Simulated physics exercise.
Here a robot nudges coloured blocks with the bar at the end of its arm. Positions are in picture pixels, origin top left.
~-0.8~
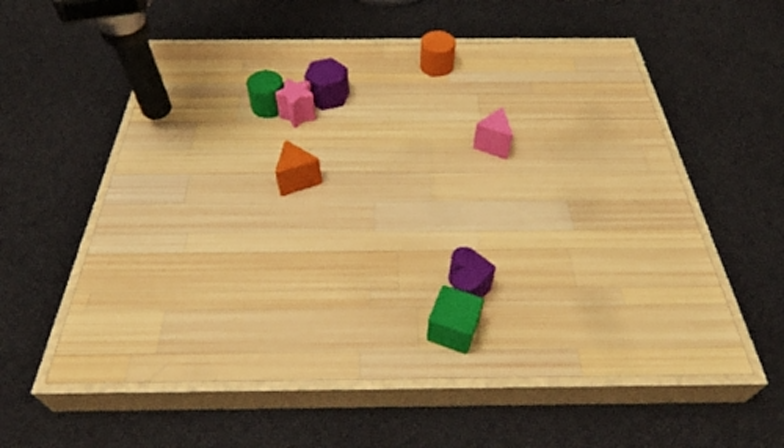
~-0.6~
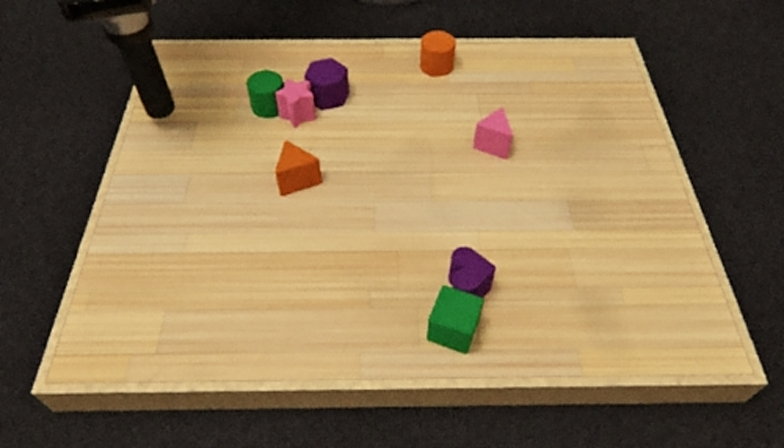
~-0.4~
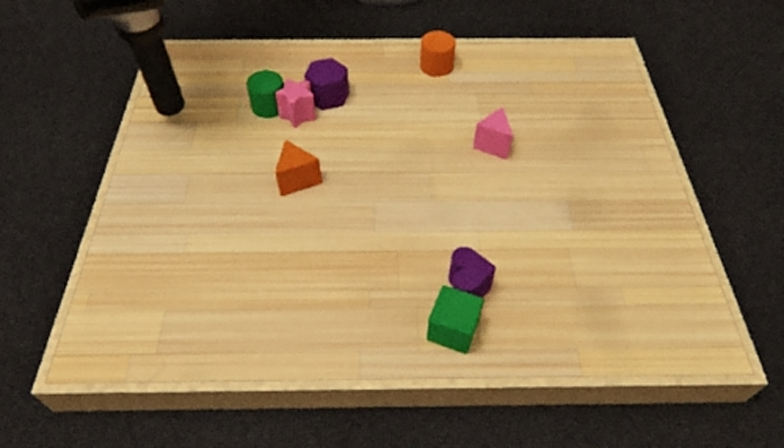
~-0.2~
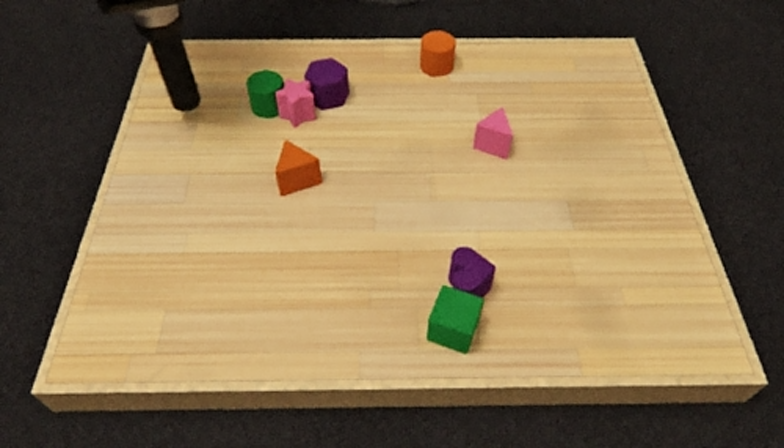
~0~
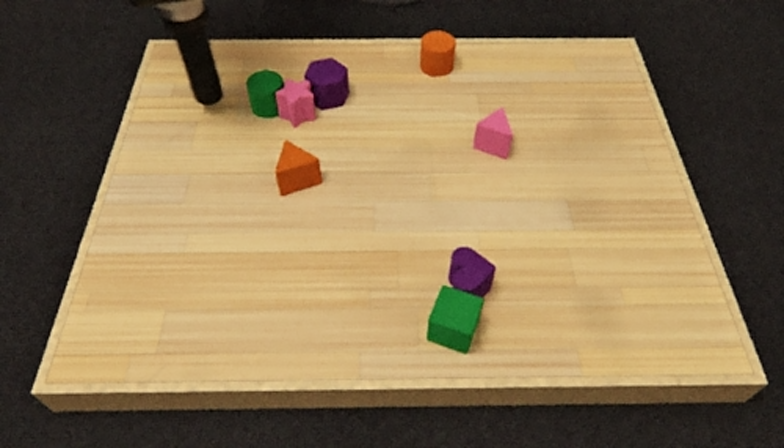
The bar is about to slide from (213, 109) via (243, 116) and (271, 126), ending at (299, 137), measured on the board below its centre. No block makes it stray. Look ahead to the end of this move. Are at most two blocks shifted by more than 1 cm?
It seems so.
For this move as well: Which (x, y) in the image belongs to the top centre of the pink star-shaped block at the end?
It should be at (315, 96) by then.
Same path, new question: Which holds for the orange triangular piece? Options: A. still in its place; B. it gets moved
Answer: A.
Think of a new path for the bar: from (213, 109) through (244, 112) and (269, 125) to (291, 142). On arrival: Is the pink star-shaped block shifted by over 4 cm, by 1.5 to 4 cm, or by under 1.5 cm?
Displacement: 1.5 to 4 cm.
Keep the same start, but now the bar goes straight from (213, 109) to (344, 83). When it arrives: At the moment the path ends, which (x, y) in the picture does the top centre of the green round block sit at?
For the centre of its top, I'd go with (326, 84).
What follows on the original path. One third of the way, bar (240, 104); green round block (268, 81).
Two thirds of the way, bar (268, 114); green round block (284, 81); pink star-shaped block (309, 94), turned 15° clockwise.
At the end, bar (298, 125); green round block (284, 81); orange triangular piece still; pink star-shaped block (315, 96); purple hexagon (329, 70).
